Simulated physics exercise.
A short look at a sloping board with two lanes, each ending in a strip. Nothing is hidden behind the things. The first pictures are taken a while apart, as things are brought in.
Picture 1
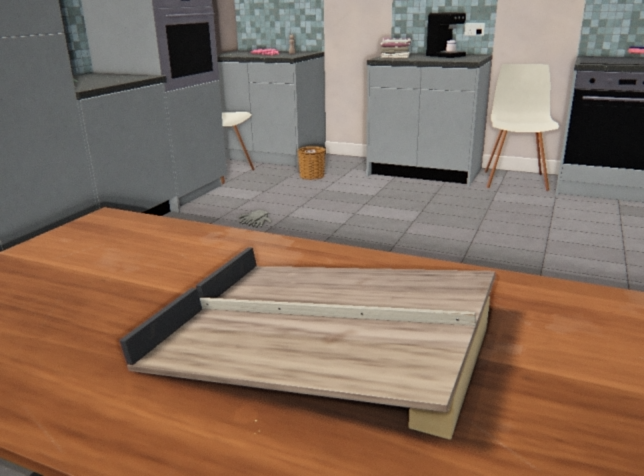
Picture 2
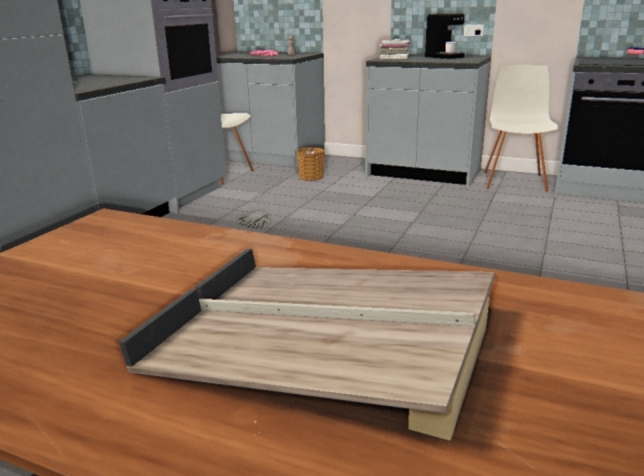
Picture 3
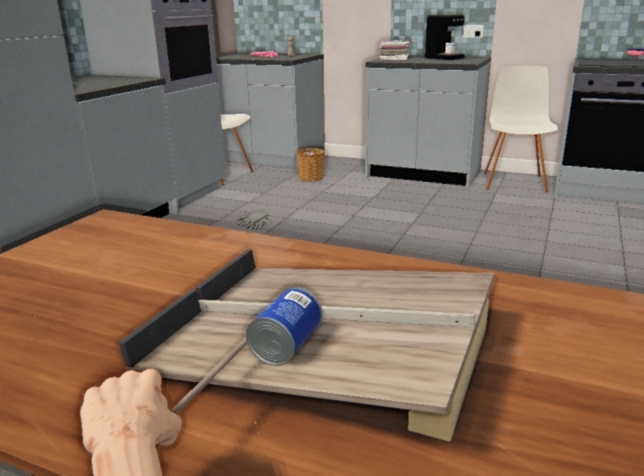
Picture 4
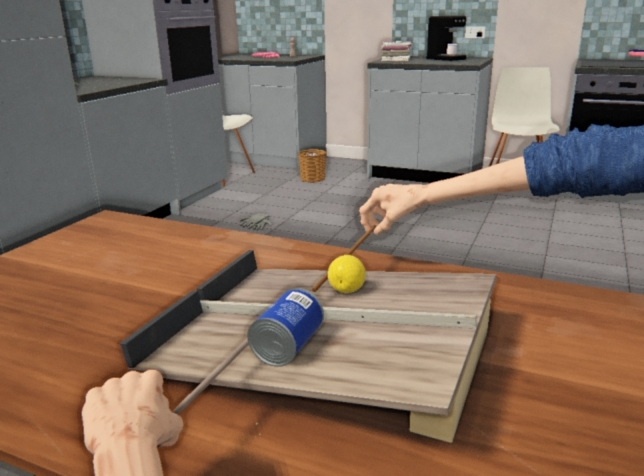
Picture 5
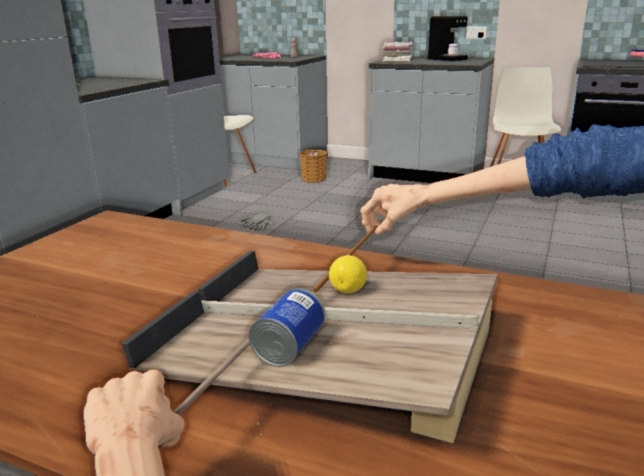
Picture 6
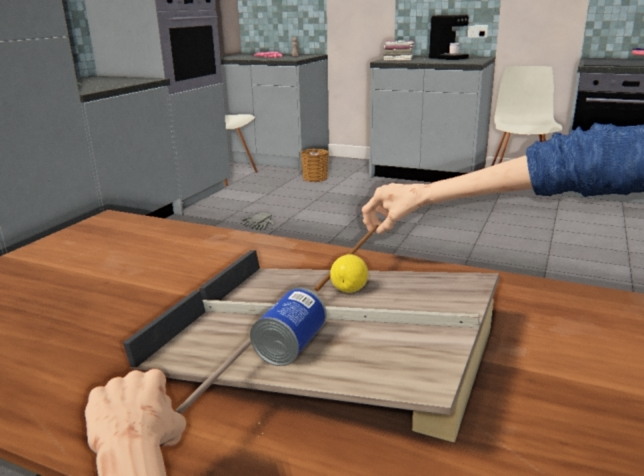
Hands with sticks hold a blue tin, then a yellow fruit, nearly still on a sloping board.
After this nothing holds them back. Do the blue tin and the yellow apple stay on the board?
Outcome: The blue tin stops on the board; the yellow apple stops on the board.
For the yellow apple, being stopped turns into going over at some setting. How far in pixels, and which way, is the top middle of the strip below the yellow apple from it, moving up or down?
About 12 pixels down.
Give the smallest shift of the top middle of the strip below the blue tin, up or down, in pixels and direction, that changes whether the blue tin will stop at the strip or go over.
Roughly 16 pixels down.
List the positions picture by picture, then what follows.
Board (319, 306), in the first frame.
Board (319, 307), in the second frame.
Blue tin (286, 325); board (319, 308), in the third frame.
Held back by the sticks; yellow apple (347, 274); board (320, 309), in the fourth frame.
Held back by the sticks; blue tin (289, 326); board (321, 309), in the fifth frame.
Held back by the sticks; blue tin (290, 325); yellow apple (349, 274); board (323, 309), in the sixth frame.
Then, 0.32 s on from there, blue tin rolling on the board near (268, 325); yellow apple rolling on the board near (329, 274).
Then, 0.54 s on from there, blue tin rolling on the board near (224, 322); yellow apple rolling on the board near (287, 273).
Then, 0.68 s on from there, blue tin rolling on the board near (187, 319); yellow apple rolling on the board near (251, 272).
In the end, the blue tin gets caught, near (187, 319); the yellow apple gets caught, near (248, 272).
